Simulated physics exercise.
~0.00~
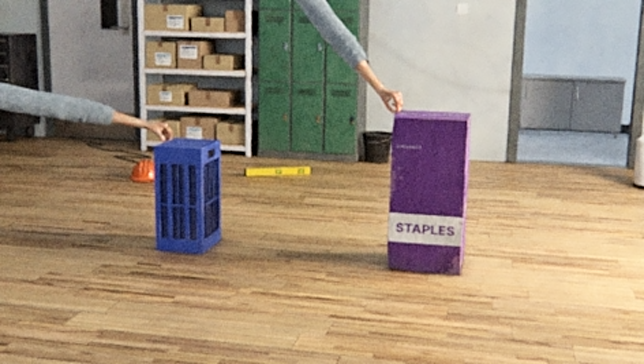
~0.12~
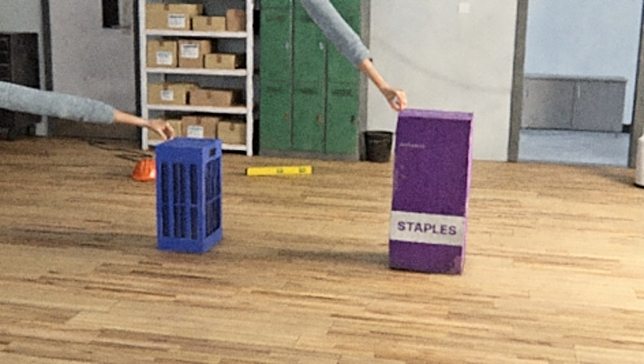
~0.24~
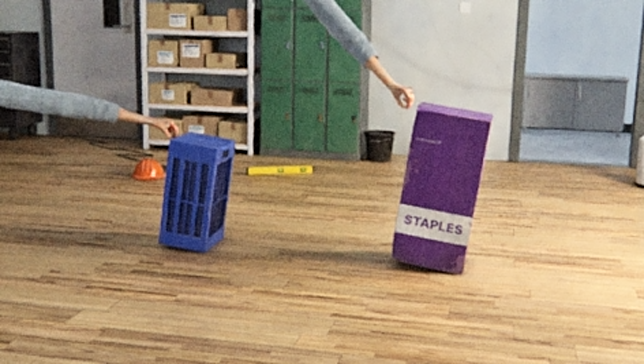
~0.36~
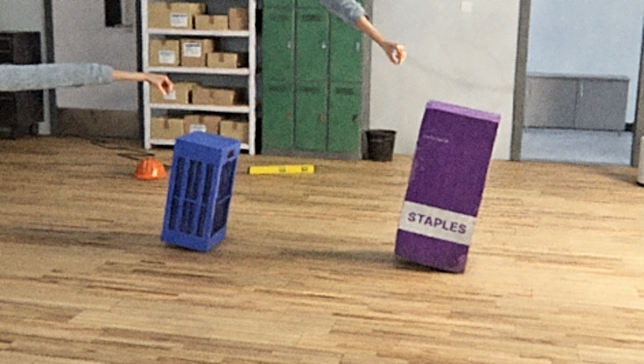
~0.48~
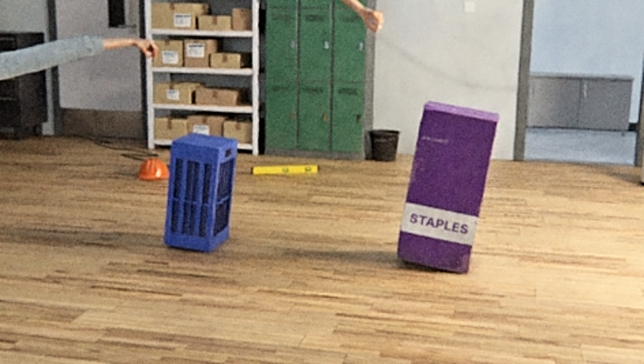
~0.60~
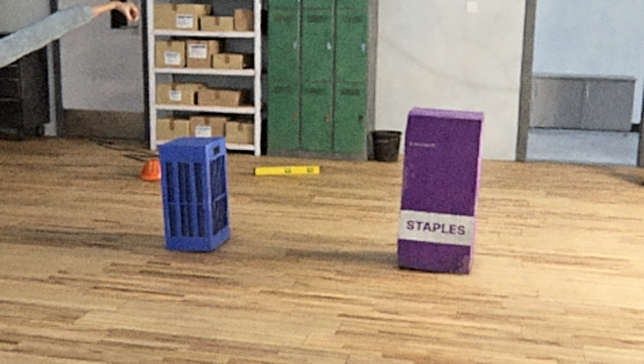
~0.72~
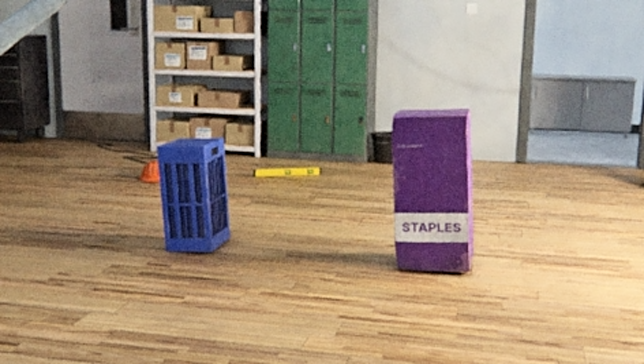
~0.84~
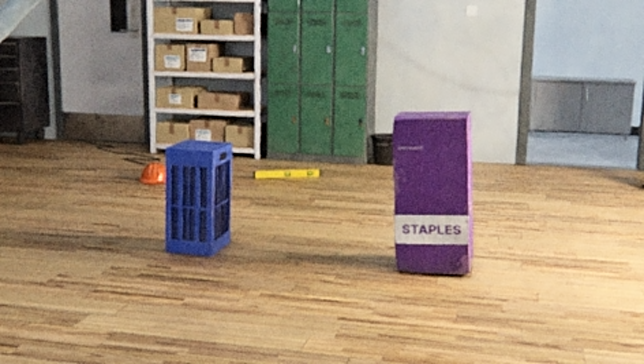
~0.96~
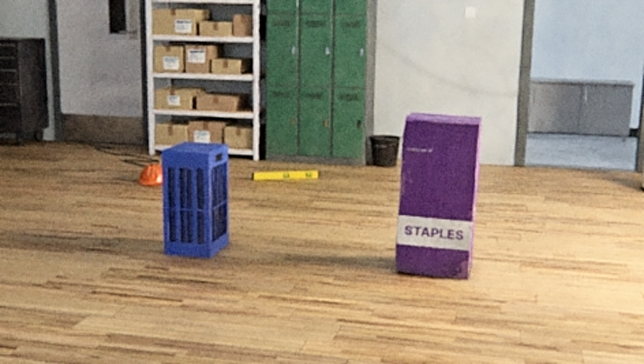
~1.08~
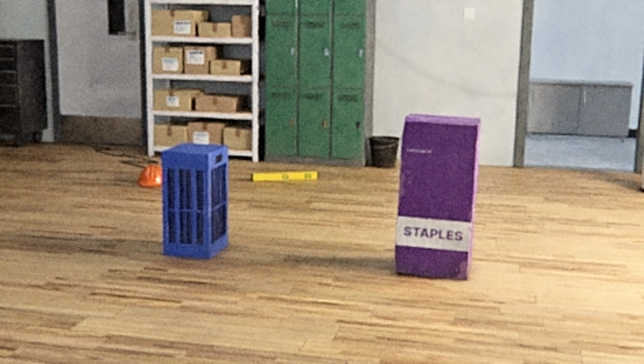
In a storage room, hands tip a blue crate and purple box, which rock upright.
